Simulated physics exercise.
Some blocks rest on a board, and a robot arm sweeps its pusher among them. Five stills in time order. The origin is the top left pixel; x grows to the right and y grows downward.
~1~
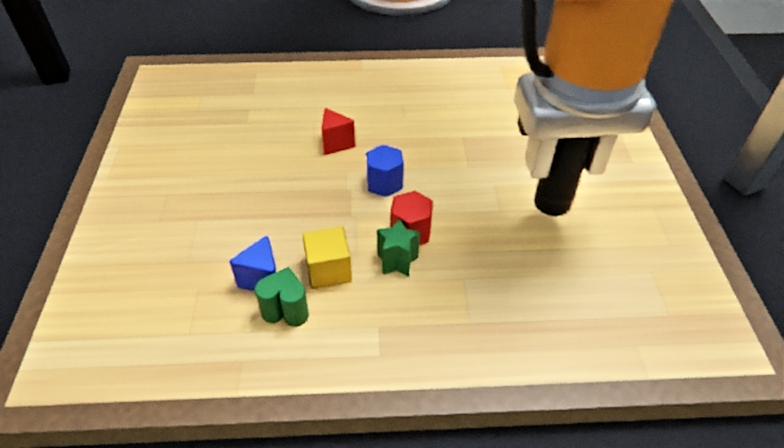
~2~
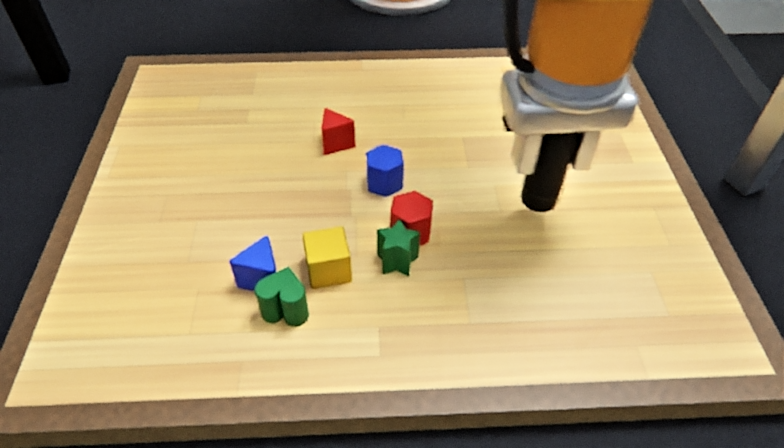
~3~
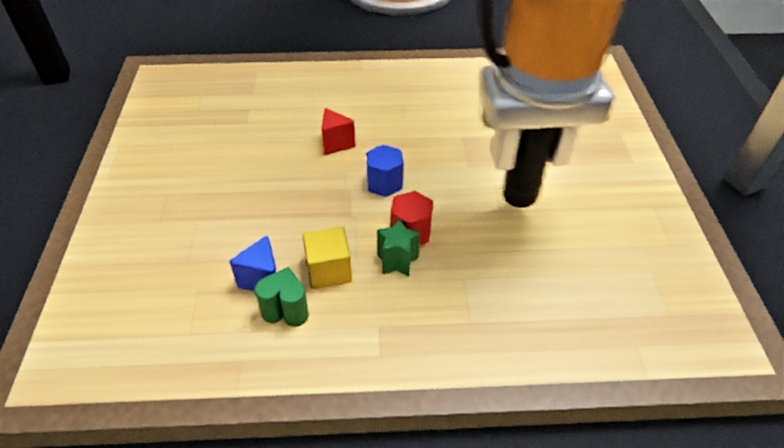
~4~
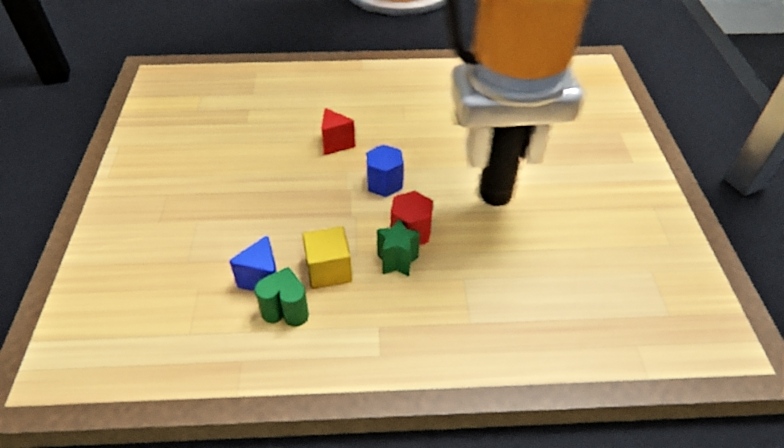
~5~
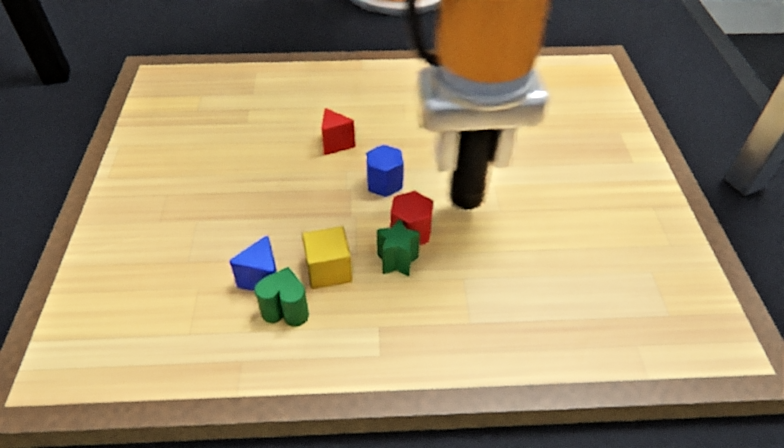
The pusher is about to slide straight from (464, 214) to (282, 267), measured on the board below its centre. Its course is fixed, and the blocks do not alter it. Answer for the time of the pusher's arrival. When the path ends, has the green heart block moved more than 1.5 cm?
Yes, that is how it ends up.
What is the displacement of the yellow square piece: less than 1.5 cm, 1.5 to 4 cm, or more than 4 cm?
The shift is above 4 cm.
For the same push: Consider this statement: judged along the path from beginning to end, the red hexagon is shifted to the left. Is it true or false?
The statement is incorrect.
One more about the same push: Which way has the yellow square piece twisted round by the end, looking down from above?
The block turns counter-clockwise.
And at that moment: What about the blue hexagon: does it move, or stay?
It is untouched.
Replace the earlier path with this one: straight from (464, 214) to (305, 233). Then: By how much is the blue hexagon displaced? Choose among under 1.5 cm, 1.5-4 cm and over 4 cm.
Displaced less than 1.5 cm.
On the path given first. One third of the way, pusher at (406, 214); red hexagon at (367, 216).
Two thirds of the way, pusher at (344, 232); yellow square piece at (299, 250), turned 65° anticlockwise; red hexagon at (304, 215), turned 60° clockwise.
At the end, pusher at (279, 251); blue triangular block at (232, 259), turned 25° clockwise; green heart block at (267, 310), turned 45° anticlockwise; yellow square piece at (265, 275), turned 70° anticlockwise; blue hexagon still; red hexagon at (267, 212), turned 120° clockwise.
